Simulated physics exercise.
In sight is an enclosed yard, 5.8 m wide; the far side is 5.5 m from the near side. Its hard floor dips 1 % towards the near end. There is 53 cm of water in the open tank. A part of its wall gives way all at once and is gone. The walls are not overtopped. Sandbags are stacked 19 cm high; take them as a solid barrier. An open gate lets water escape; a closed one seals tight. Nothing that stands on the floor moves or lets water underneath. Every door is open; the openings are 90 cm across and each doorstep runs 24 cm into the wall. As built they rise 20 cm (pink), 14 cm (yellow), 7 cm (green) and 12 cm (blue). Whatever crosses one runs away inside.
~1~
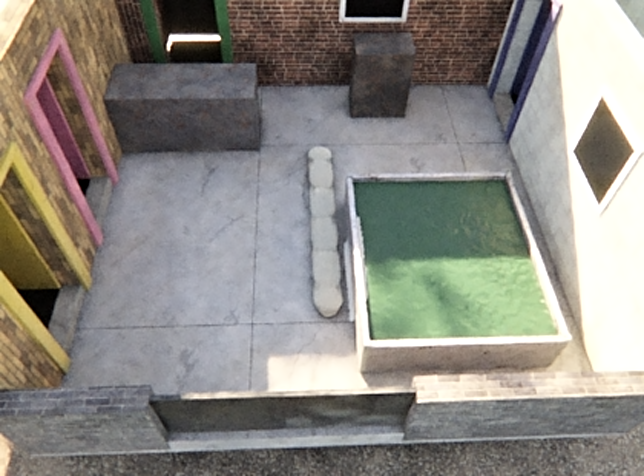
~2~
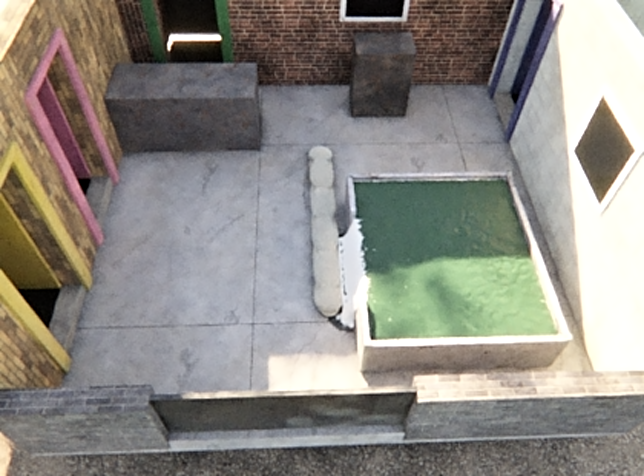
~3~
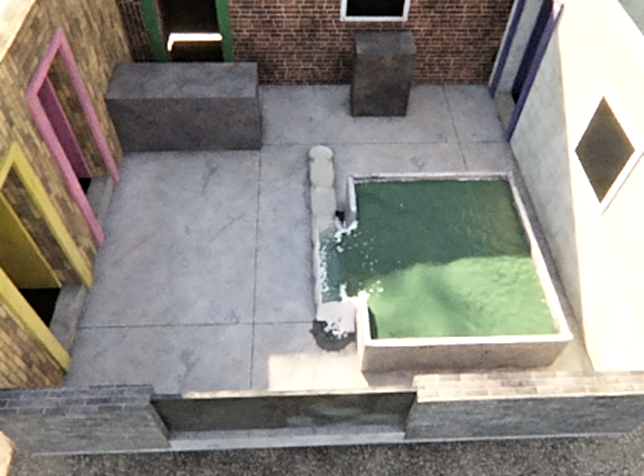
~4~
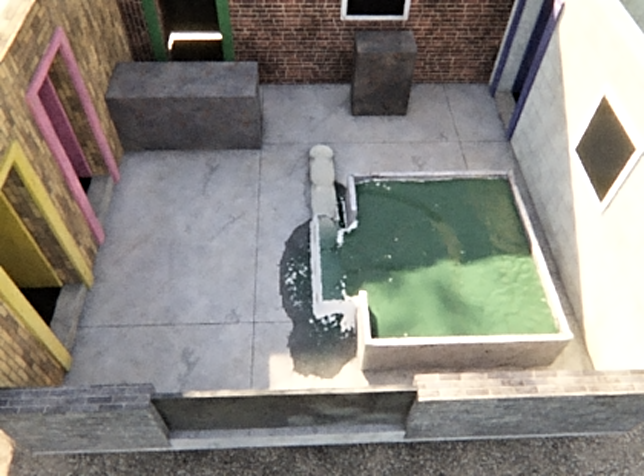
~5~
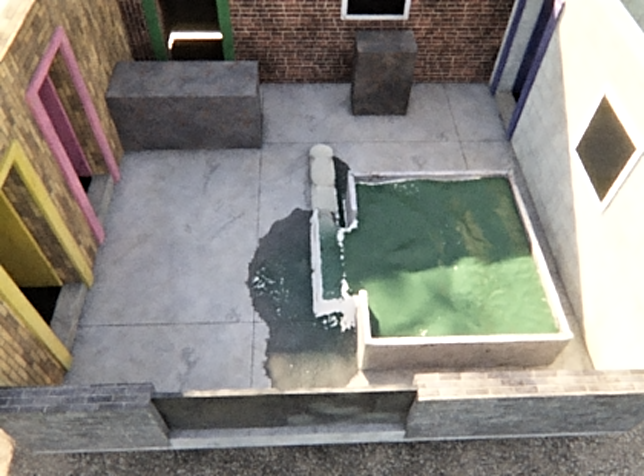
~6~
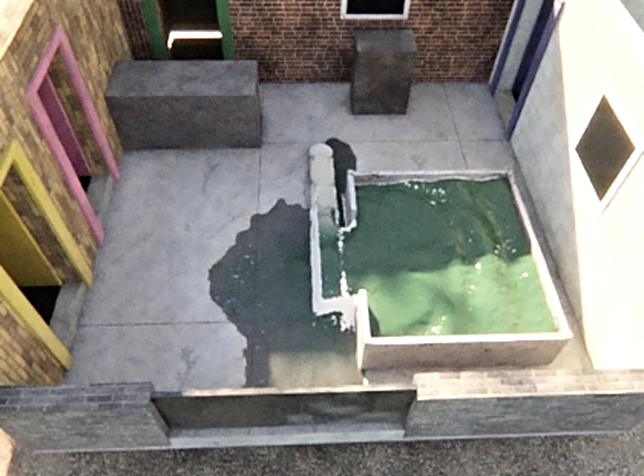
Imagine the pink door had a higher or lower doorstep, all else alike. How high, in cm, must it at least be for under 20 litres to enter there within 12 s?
About 8 cm.
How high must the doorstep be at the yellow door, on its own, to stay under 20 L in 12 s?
Roughly 12.0 cm at yellow.
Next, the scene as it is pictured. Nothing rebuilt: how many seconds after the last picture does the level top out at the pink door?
Around 1.6 s.
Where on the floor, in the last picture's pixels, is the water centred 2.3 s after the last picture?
Around (363, 277).
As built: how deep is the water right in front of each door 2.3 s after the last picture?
In cm: Pink 10, yellow 18, green 0, blue 0.
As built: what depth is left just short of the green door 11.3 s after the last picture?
Some 4.5 cm.
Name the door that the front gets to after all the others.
The green one.
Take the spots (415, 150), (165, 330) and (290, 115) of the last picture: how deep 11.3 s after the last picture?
Roughly 2, 8 and 4 cm, in turn.
Then, 0.7 s after the last picture water covers 35 % of the floor, deepest (46 cm) near (343, 278); it has not reached the pink door.
Then, 2.3 s after the last picture water covers 55 % of the floor, deepest (33 cm) near (344, 291); 10 cm at the pink door, 0 litres in over its 20 cm doorstep.
Then, 11.3 s after the last picture water covers 95 % of the floor, deepest (20 cm) near (345, 304); 7 cm at the pink door, 0 litres in over its 20 cm doorstep.
At the pink door as built, the water peaked near 12 cm, 1.5 s after the last picture.
Run again over the same 12 s with other heights there, 51 litres in over 6 cm, 4 litres over 10 cm. The limit of 20 litres is kept from about 8 cm up.
